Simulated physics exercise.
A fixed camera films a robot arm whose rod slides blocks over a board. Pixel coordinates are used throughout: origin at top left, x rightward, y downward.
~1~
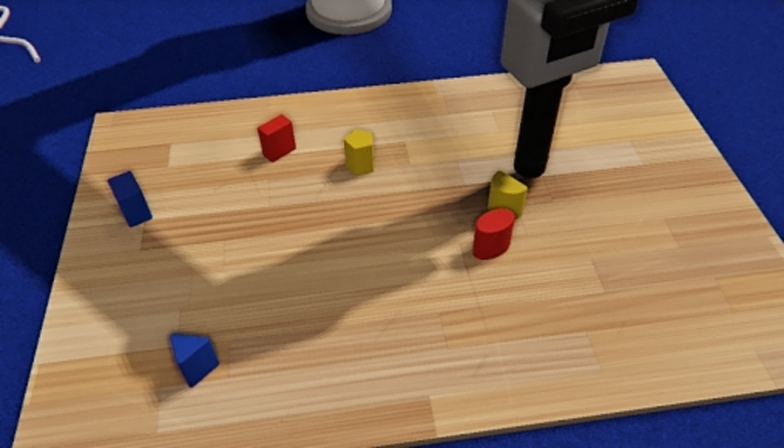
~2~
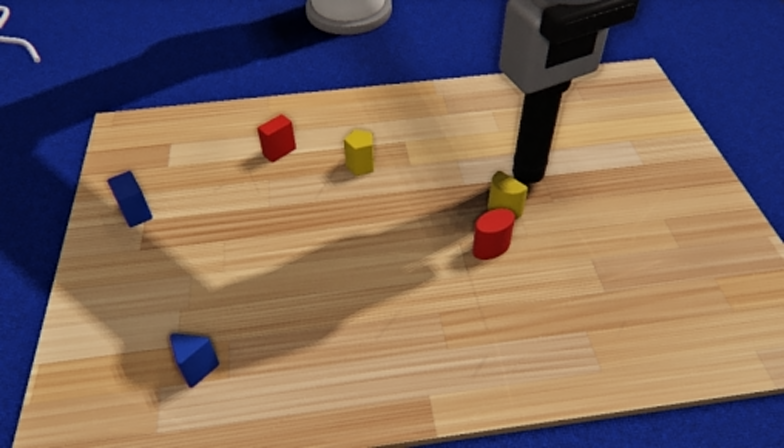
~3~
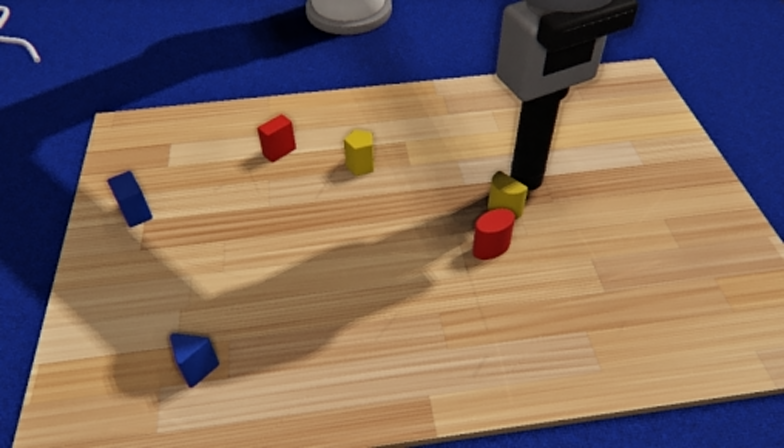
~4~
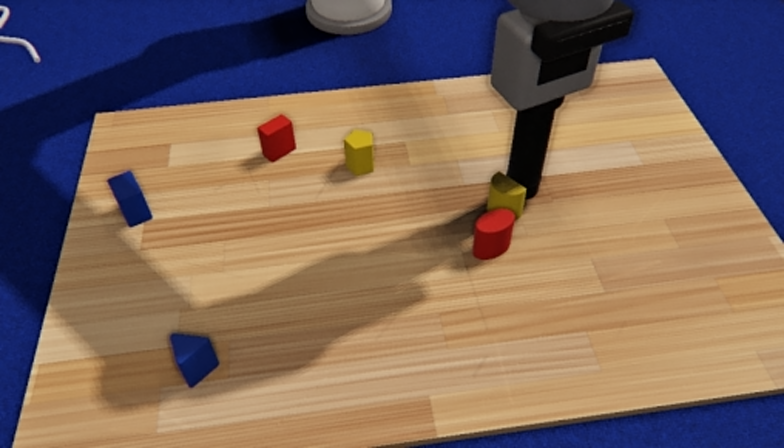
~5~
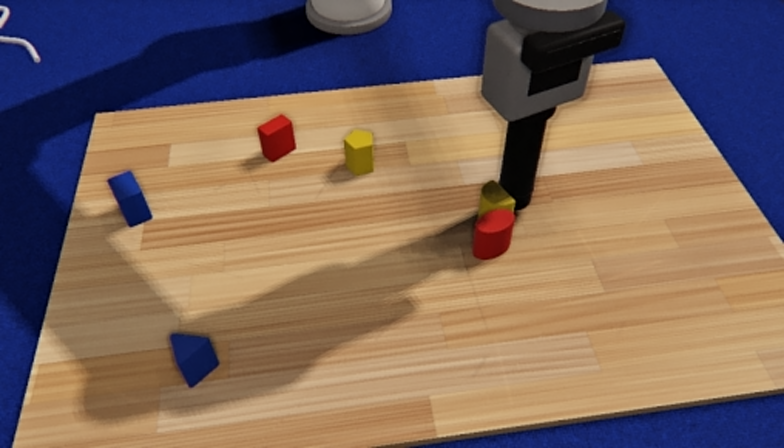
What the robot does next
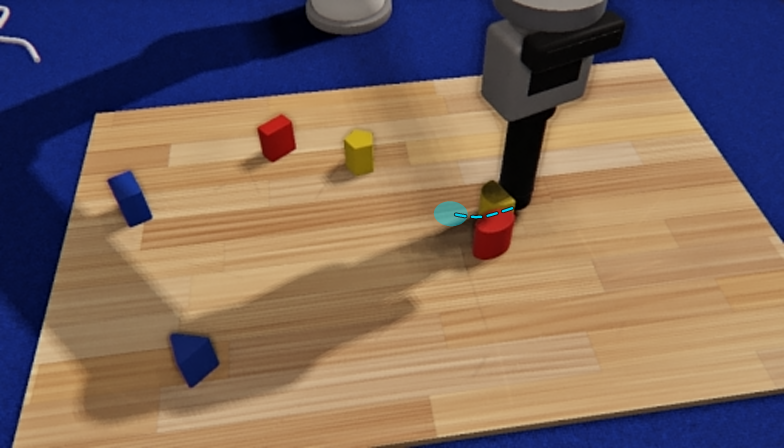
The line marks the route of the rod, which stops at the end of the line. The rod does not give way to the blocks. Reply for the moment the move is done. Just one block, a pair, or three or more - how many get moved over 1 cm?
I count one.
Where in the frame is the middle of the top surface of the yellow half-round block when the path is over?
It comes to (464, 209).
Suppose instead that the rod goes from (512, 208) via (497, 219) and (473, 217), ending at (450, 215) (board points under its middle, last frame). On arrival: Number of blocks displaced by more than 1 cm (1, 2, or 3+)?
That push would leave one block displaced by more than about 1 cm.
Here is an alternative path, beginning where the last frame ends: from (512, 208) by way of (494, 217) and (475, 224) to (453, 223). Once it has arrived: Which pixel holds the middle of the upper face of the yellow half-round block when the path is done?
Roughly at (452, 217).
The drawn path runs from (512, 208) over (493, 214) and (472, 217) to (451, 214).
What follows on the original path. Halfway along, rod at (484, 208); red oval at (496, 222); yellow half-round block at (470, 206), turned 35° anticlockwise.
At the end, rod at (451, 205); red oval at (496, 222); yellow half-round block at (464, 209), turned 45° anticlockwise.
